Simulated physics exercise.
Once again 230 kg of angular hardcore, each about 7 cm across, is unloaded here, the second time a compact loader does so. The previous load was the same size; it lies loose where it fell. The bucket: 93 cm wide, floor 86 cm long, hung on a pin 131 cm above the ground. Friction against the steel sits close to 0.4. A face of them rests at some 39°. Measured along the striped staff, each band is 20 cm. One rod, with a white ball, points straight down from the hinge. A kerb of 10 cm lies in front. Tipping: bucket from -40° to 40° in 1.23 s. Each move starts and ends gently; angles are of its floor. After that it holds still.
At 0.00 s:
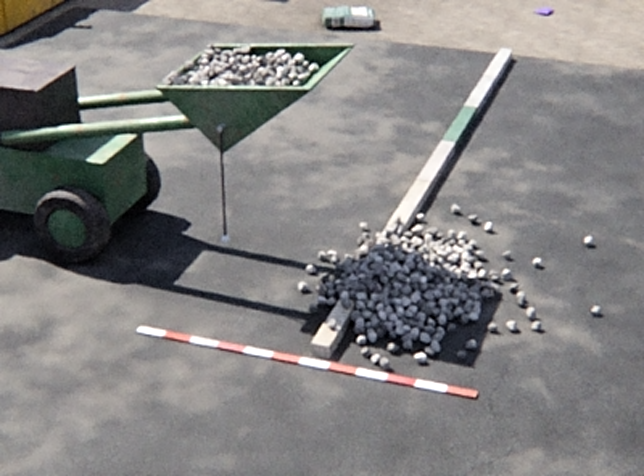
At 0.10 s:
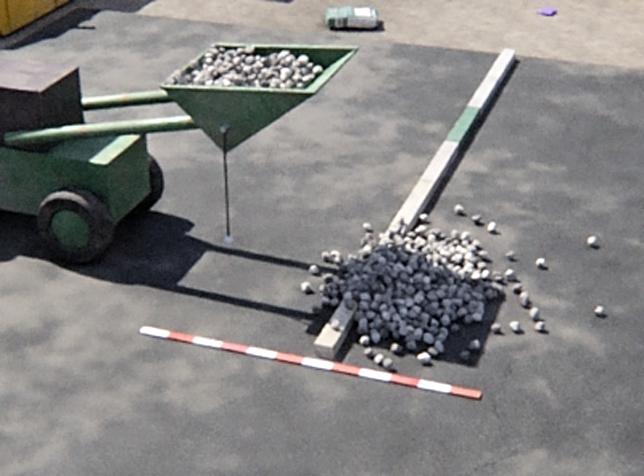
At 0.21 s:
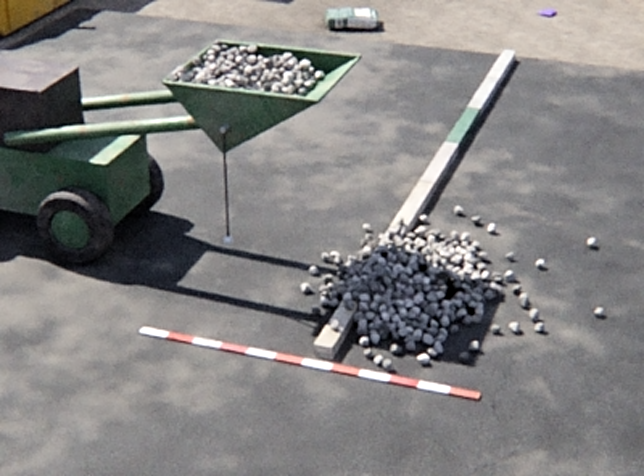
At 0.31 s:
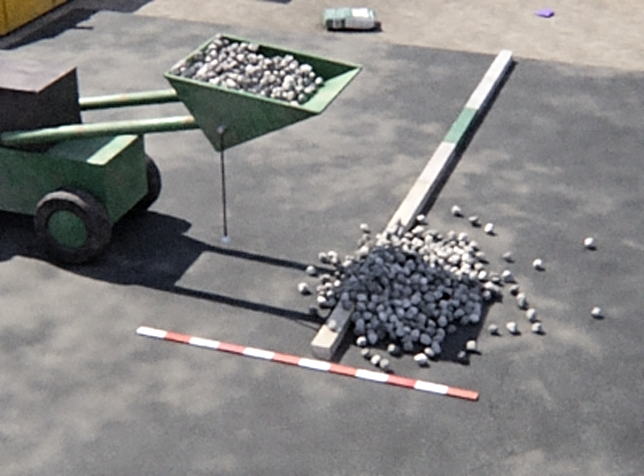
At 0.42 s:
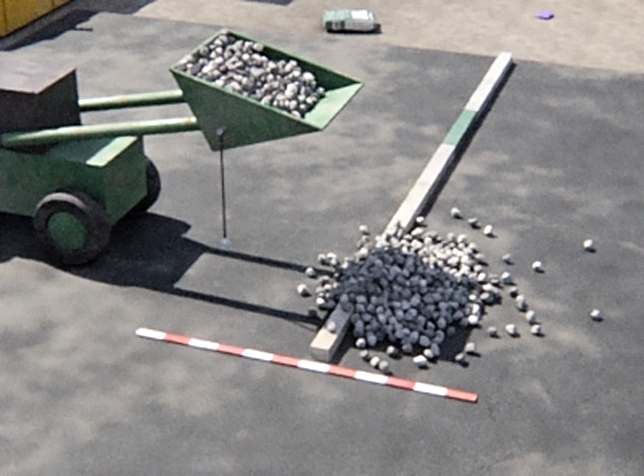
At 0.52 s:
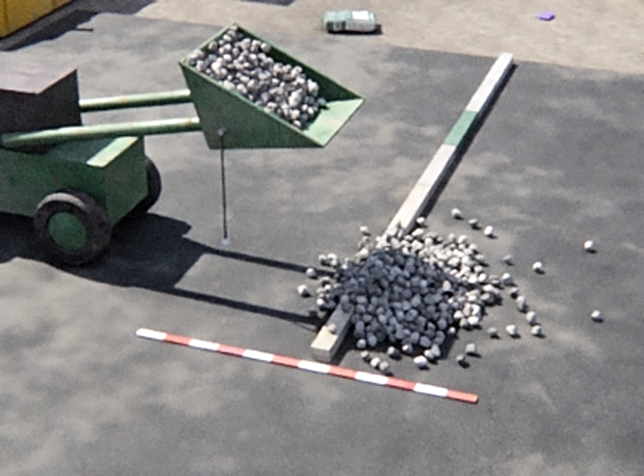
At first, a small green loader on the left holds a bucket of grey stones raised beside a loose heap lying across a pale kerb, near a red-and-white striped staff. Then the bucket gradually tilts, its right-hand lip lowering and its back rising, while the stones shift inside and the heap stays still.
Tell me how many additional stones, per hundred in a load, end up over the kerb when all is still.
Some 22 in every hundred.
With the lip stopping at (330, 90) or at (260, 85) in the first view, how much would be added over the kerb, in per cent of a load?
First some 50, then 0 per cent.
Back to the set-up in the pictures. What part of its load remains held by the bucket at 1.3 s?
Held: Around 70 % of the load.
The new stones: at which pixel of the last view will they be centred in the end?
I'd put their centre close to (350, 265).
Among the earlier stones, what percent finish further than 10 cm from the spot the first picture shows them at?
Roughly 0 percent.
After 0.9 s the floor is at 27°; in per cent of one load, 100 in the bucket, 14 on this side of the kerb, 86 over the kerb; the foremost stones are at (561, 304).
After 1.3 s the floor is at 40°; in per cent of one load, 68 in the bucket, 46 on this side of the kerb, 86 over the kerb; the foremost stones are at (561, 304).
After 1.7 s the floor is at 40°; in per cent of one load, 17 in the bucket, 87 on this side of the kerb, 96 over the kerb; the foremost stones are at (561, 304).
After 4.2 s the floor is at 40°; in per cent of one load, 0 in the bucket, 92 on this side of the kerb, 108 over the kerb; the foremost stones are at (561, 304). Net gain over the kerb, 22.
